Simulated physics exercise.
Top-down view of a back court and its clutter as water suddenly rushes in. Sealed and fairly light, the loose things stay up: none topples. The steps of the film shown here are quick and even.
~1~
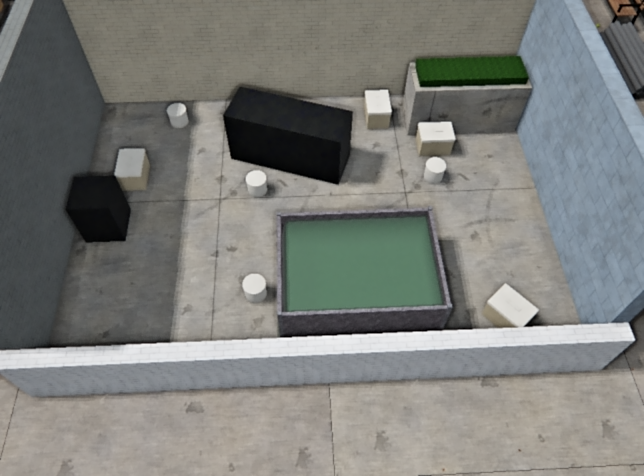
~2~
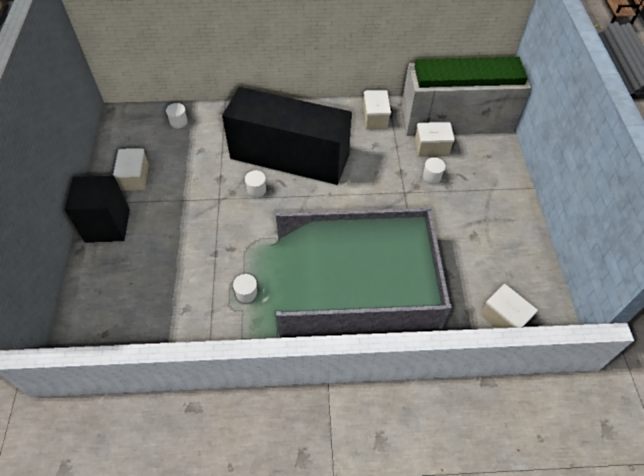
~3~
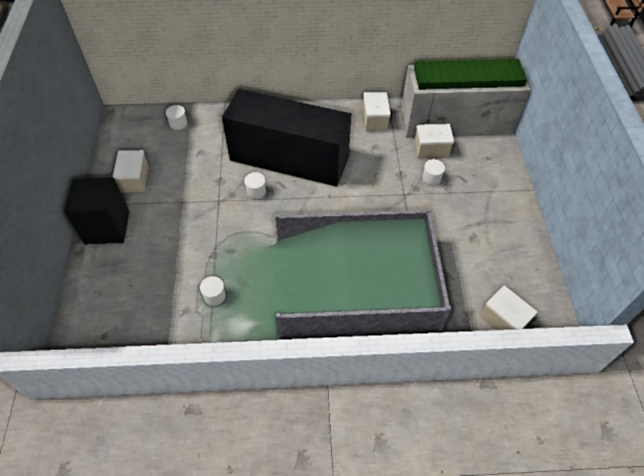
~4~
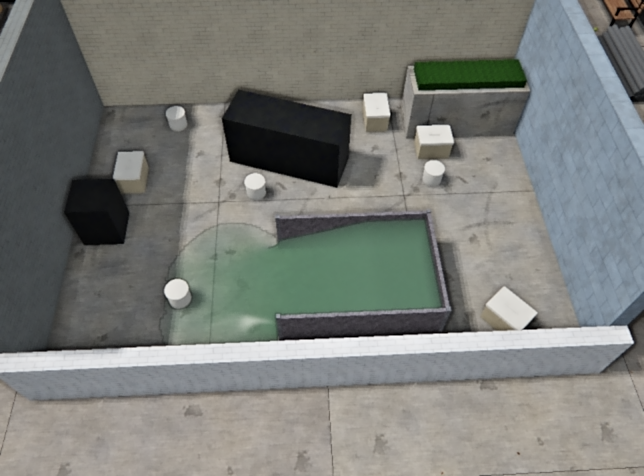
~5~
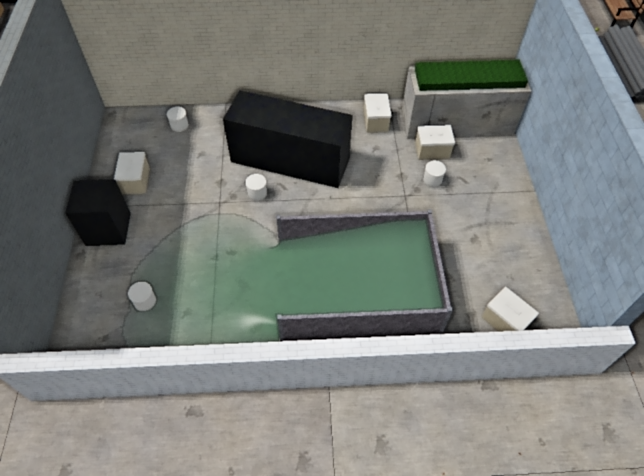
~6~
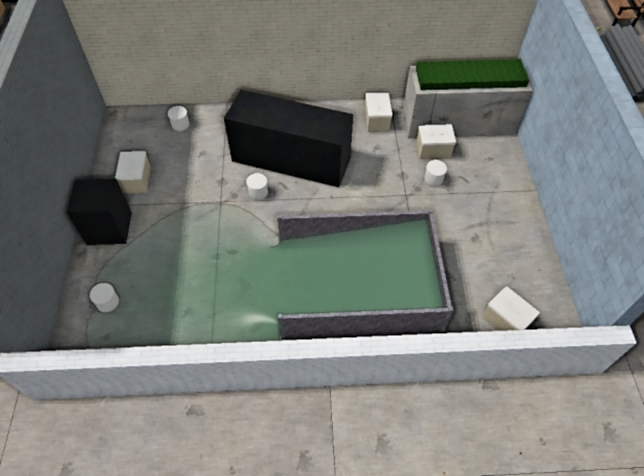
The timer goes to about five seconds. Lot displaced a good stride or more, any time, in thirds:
It is a middling share of a third to two thirds.
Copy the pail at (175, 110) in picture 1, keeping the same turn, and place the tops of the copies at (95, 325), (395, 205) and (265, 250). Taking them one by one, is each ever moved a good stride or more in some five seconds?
Copy one: Slides well clear; copy two: Barely shifts; copy three: Slides well clear.
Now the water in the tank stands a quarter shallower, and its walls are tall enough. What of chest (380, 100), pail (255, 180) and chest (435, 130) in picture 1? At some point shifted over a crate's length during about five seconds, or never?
One: Stayed below the mark. Two: Passed the mark. Three: Stayed below the mark.
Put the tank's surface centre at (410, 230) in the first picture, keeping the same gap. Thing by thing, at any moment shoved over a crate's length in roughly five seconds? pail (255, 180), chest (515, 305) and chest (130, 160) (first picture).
First displaced far, then never went far, then displaced far.
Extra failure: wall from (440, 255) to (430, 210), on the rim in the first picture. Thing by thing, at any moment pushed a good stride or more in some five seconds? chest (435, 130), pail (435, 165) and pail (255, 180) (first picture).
Lab note - in sequence: Made it that far; made it that far; never that far.
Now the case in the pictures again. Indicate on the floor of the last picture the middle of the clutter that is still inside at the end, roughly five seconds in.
Mean floor position: Approx. (355, 179) px, last view.
A moment on, 1 of 8 are well off their spots; 1 afloat.
Next, 2 of 8 are well off their spots; 1 afloat.
Later, 3 of 8 are well off their spots; 3 afloat.
In the end, 4 of 8 are well off their spots, and 4 have been at some point; 3 afloat.
